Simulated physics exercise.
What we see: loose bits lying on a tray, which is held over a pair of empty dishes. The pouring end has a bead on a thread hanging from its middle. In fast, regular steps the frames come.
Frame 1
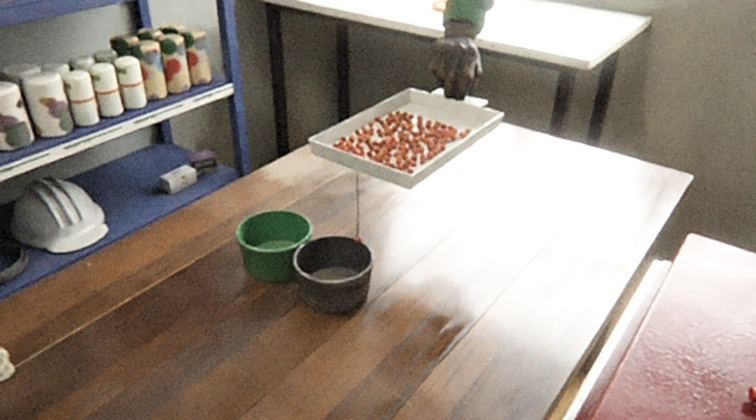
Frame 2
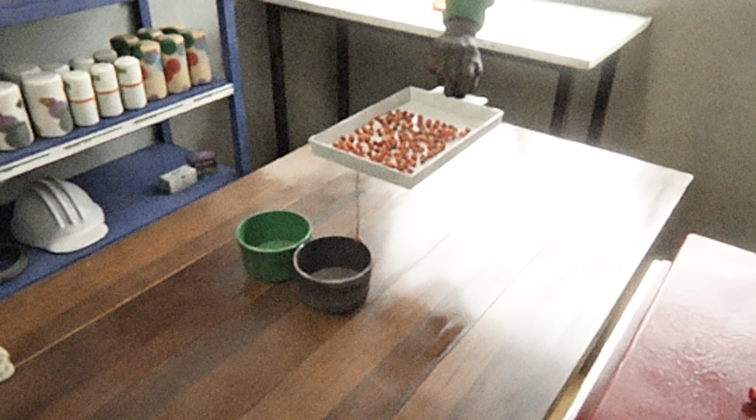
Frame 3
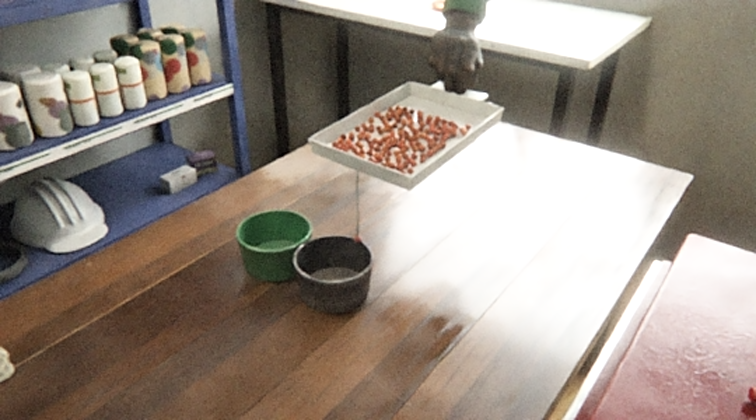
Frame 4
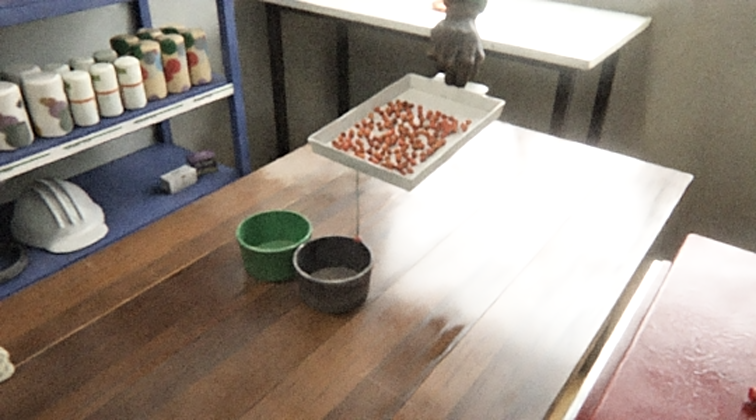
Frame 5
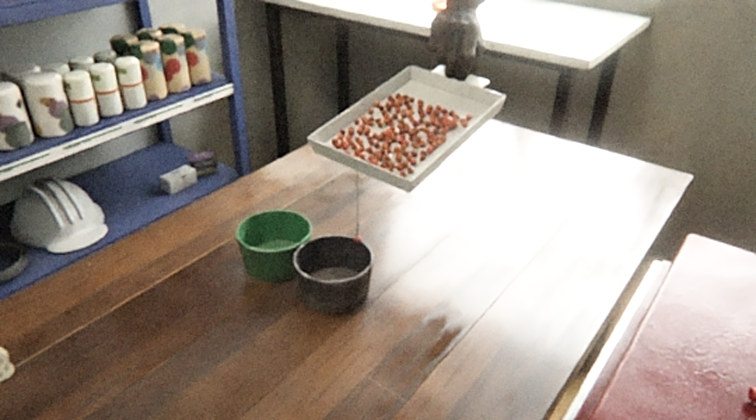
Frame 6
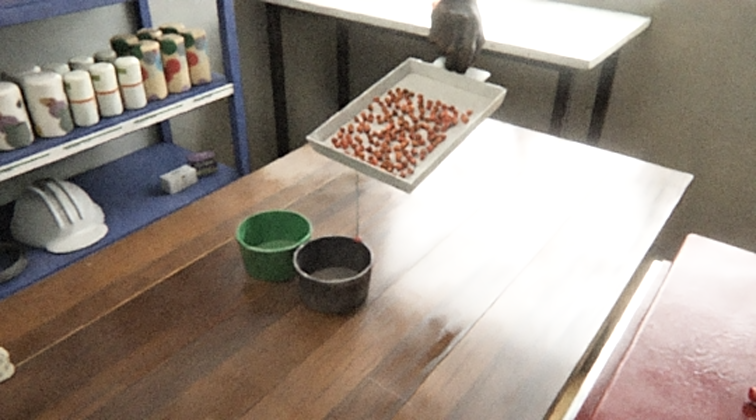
A dark hand in a green sleeve holds a white tray of reddish-brown pellets above a wooden table, seen from a raised, unmoving viewpoint in a workroom. A green dish and a black dish sit below, left of a red surface, with a white helmet and containers on blue shelves behind. The tray starts level, then the hand slowly lifts its far end, tilting it slightly toward the near right corner.
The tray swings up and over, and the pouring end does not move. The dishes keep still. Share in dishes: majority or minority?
Minority.
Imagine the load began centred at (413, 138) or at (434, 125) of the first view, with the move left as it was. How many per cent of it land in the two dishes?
Close to 20 in a hundred, then close to 10 in a hundred.
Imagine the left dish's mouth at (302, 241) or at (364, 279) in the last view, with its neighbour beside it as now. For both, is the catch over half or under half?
At place one in excess of half; at place two in excess of half.
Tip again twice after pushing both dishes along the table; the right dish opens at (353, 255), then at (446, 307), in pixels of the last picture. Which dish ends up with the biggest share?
For the first placement, the right-side one; for the second placement, the left-side one.
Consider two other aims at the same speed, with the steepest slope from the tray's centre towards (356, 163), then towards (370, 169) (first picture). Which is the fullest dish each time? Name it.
Going by the two slopes in order, it's the right-side one and then the right-side one.
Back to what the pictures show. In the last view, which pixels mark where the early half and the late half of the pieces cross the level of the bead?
Roughly at (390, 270) first, and then at (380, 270).
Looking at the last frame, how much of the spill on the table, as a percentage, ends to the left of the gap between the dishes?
About 10 percent of the spill.
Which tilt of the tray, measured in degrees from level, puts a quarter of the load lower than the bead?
That happens at around 105°.
Soon after the last picture, tray tipped steeply; all on the tray.
A little later, tray tipped right over; nearly all on the tray; a stray few outside both.
Later still, tray tipped past a quarter turn; about a quarter in the right dish; most outside both.
At rest, tray tipped past a quarter turn; about a quarter in the right dish; none in the left dish; most outside both.
